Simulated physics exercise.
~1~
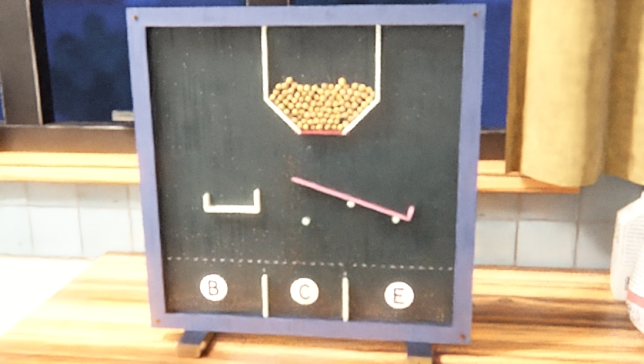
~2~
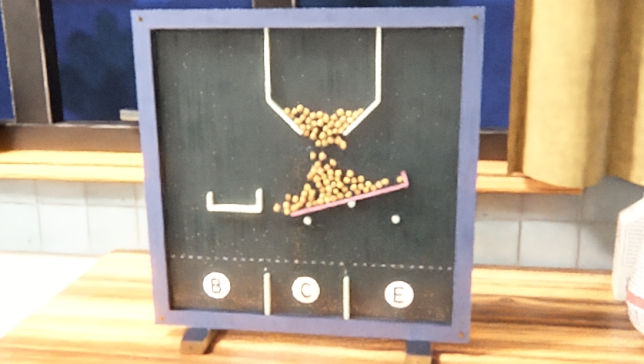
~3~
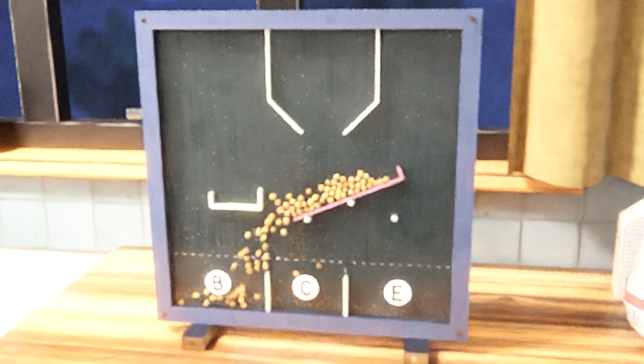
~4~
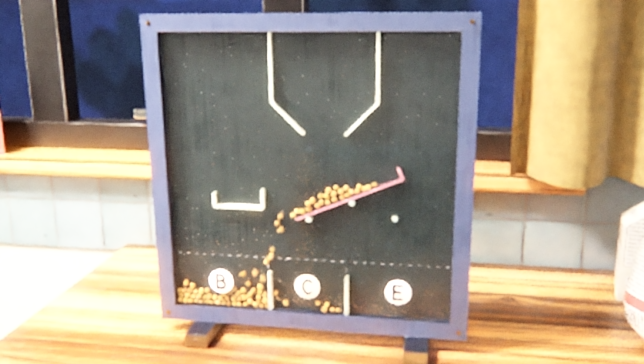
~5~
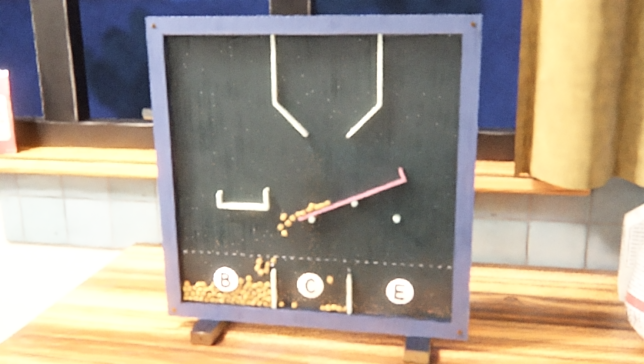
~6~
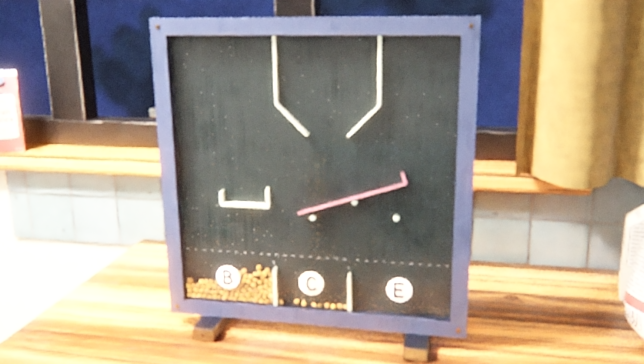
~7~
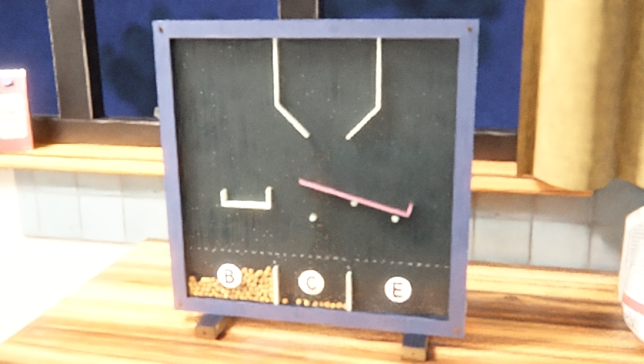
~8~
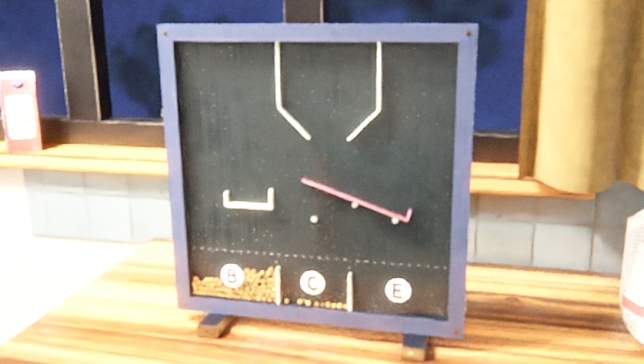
Wooden beads sit packed in a hopper at the top of a dark board with a blue frame, above a tilted pink rocker and three bins marked B, C and E. They pour through the opened bottom onto the rocker, which tips so its left end points down. The beads slide off that end, most dropping into B while a few land in C. Once the last ones roll off, the rocker swings back, its right end low again. Everything settles with B holding plenty, C hardly any and E empty.
